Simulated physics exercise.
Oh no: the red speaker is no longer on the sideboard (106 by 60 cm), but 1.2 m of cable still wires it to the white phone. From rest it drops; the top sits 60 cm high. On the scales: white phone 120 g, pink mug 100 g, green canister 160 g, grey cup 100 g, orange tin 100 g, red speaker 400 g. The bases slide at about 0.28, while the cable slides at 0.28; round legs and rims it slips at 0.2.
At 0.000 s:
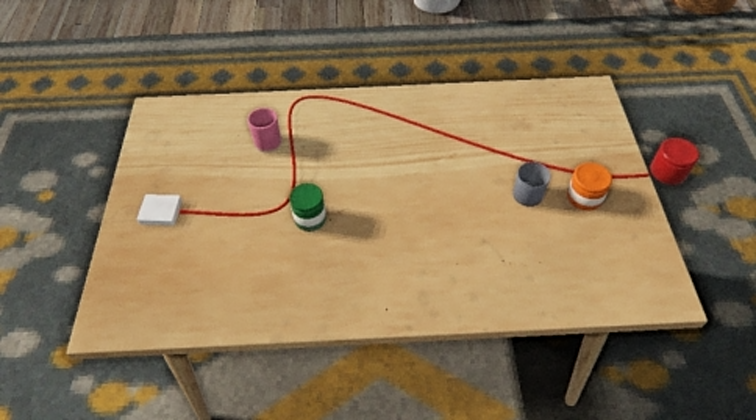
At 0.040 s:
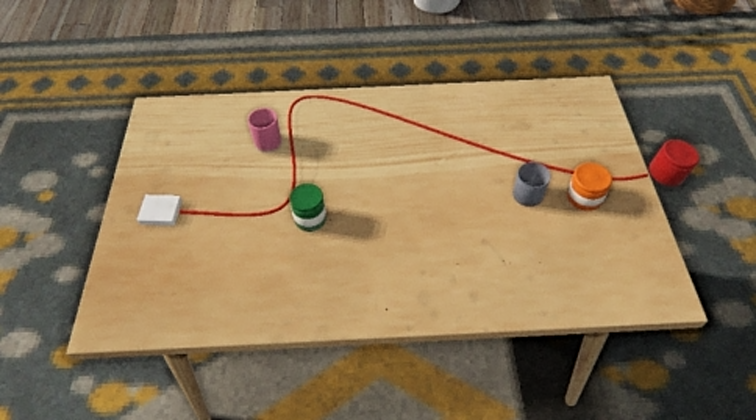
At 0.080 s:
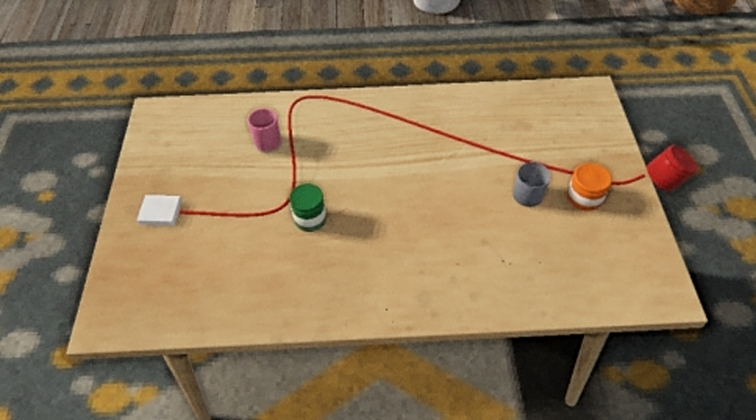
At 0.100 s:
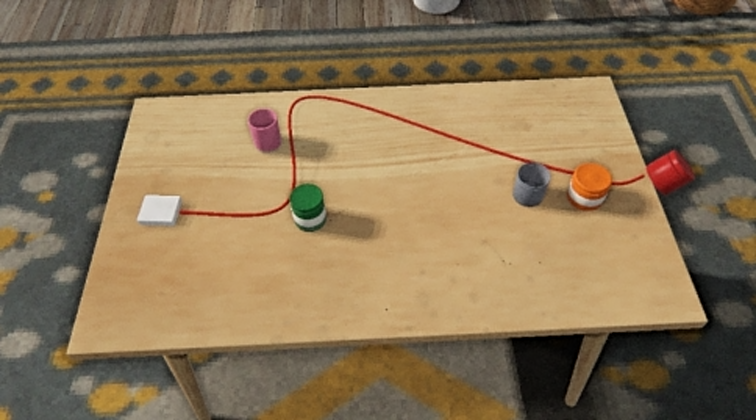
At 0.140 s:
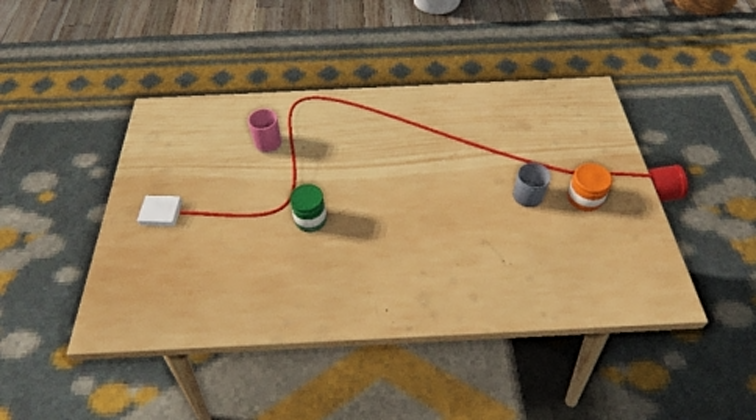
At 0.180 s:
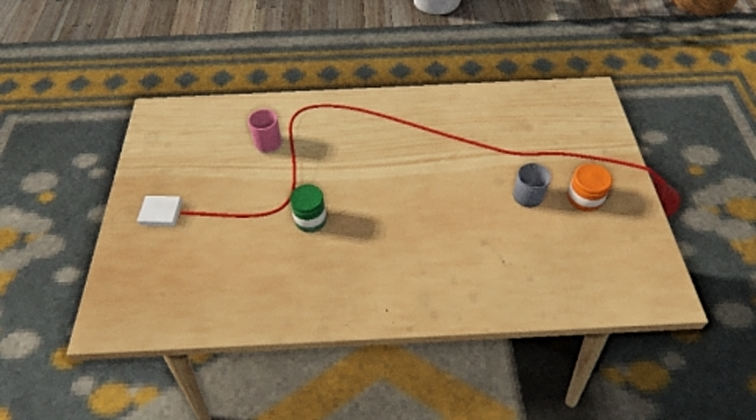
On a wooden table, a red cable runs from a white box past a pink mug, green canister, grey cup and orange tin to a red object, which tilts and drops beside the right edge as the cable shifts.
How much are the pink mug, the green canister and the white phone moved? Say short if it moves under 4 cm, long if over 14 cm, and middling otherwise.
The pink mug does not really move. The green canister gets moved some. The white phone gets moved plenty.
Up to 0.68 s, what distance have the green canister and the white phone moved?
Shifts - green canister 10 cm, white phone 70 cm.
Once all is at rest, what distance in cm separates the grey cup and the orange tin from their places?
Approx. final shift - grey cup: 0 cm; orange tin: 0 cm.
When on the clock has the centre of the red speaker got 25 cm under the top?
Estimate: About 0.28 s.
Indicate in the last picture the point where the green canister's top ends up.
End position in the last picture: Approx. (357, 214).
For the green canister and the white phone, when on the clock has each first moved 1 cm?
On the clock, green canister 0.46 s and white phone 0.34 s.
At 0.4 s, the cable's tail end at (303, 202); white phone 23 cm off its start, red speaker over the edge.
At 0.7 s, the cable's tail end at (502, 120); white phone 72 cm off its start, green canister 10 cm off its start, red speaker over the edge.
At 0.9 s, the cable has left the top; white phone 107 cm off its start at (656, 101), green canister 10 cm off its start at (357, 214), red speaker over the edge.
At 1.2 s, the cable has left the top; white phone over the edge, green canister 10 cm off its start, red speaker over the edge.
At 2.4 s, the cable has left the top; white phone over the edge, green canister 10 cm off its start at (357, 214), pink mug 0 cm off its start at (262, 119), red speaker over the edge.
